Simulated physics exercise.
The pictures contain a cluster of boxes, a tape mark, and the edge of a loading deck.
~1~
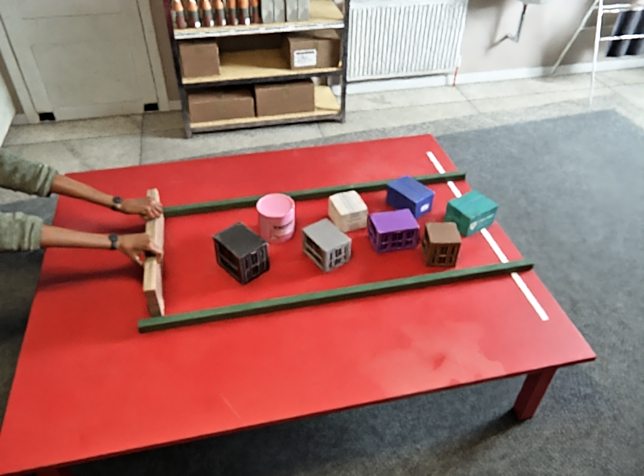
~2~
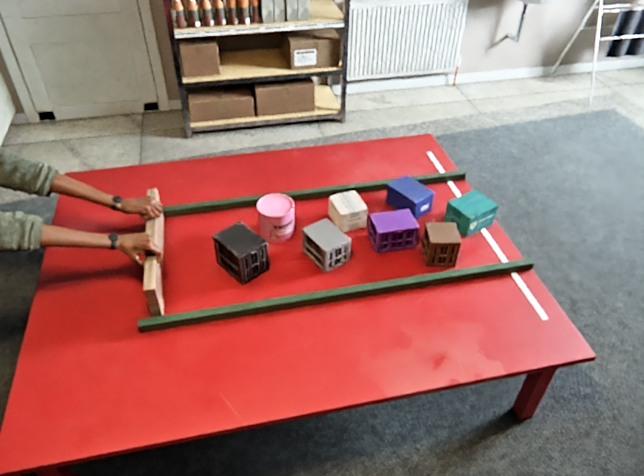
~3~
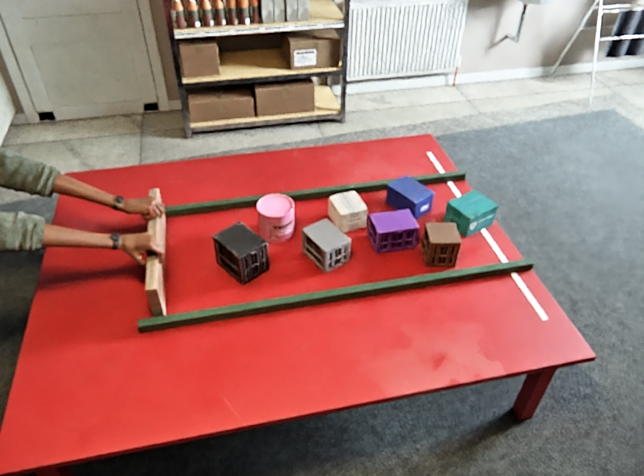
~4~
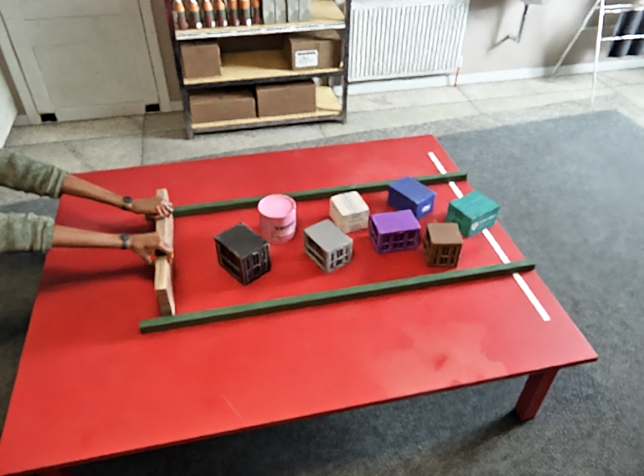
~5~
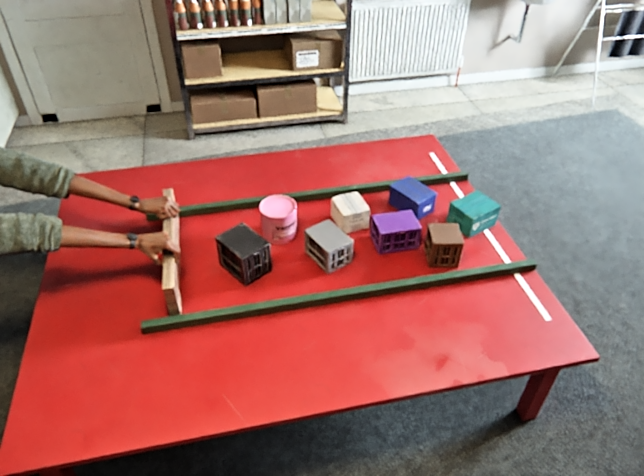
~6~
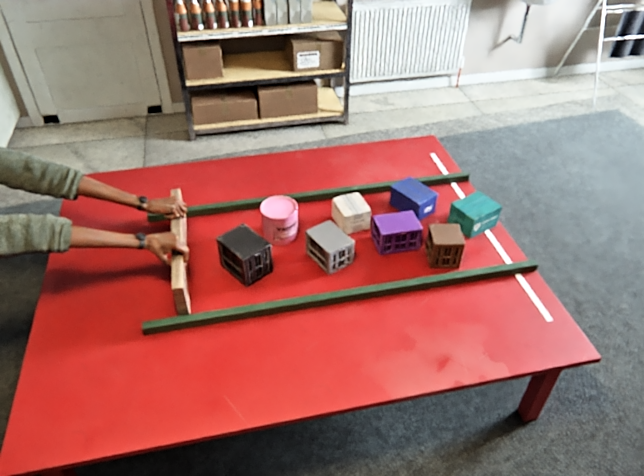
Two hands sliding a wooden plank slowly rightward between green rails on a red table, toward colourful boxes sitting still.
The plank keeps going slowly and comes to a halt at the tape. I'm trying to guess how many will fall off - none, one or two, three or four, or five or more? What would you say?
When it halts, more than four of them have come off.
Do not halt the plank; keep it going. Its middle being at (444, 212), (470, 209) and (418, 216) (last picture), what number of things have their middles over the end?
In order of the places given, that's 3, 6 and 1.
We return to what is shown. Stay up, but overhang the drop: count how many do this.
Count of overhanging things: 2.
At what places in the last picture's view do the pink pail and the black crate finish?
Pink pail at about (488, 193), black crate at about (509, 222).
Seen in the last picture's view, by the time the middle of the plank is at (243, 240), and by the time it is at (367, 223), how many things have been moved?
Counting first: 1, next 8.
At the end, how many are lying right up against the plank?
My count gives 2.
Soon after, none off yet; turquoise box at rest near (474, 214); brown crate at rest near (444, 246); blue tote at rest near (413, 200).
After that, none off yet; turquoise box displaced about its own width near (499, 211); brown crate displaced about its own width near (472, 248); blue tote displaced about its own width near (442, 192).
In the end, the number that fall off is five or more; gone, grey crate, white parcel, purple crate, blue tote, brown crate and turquoise box.
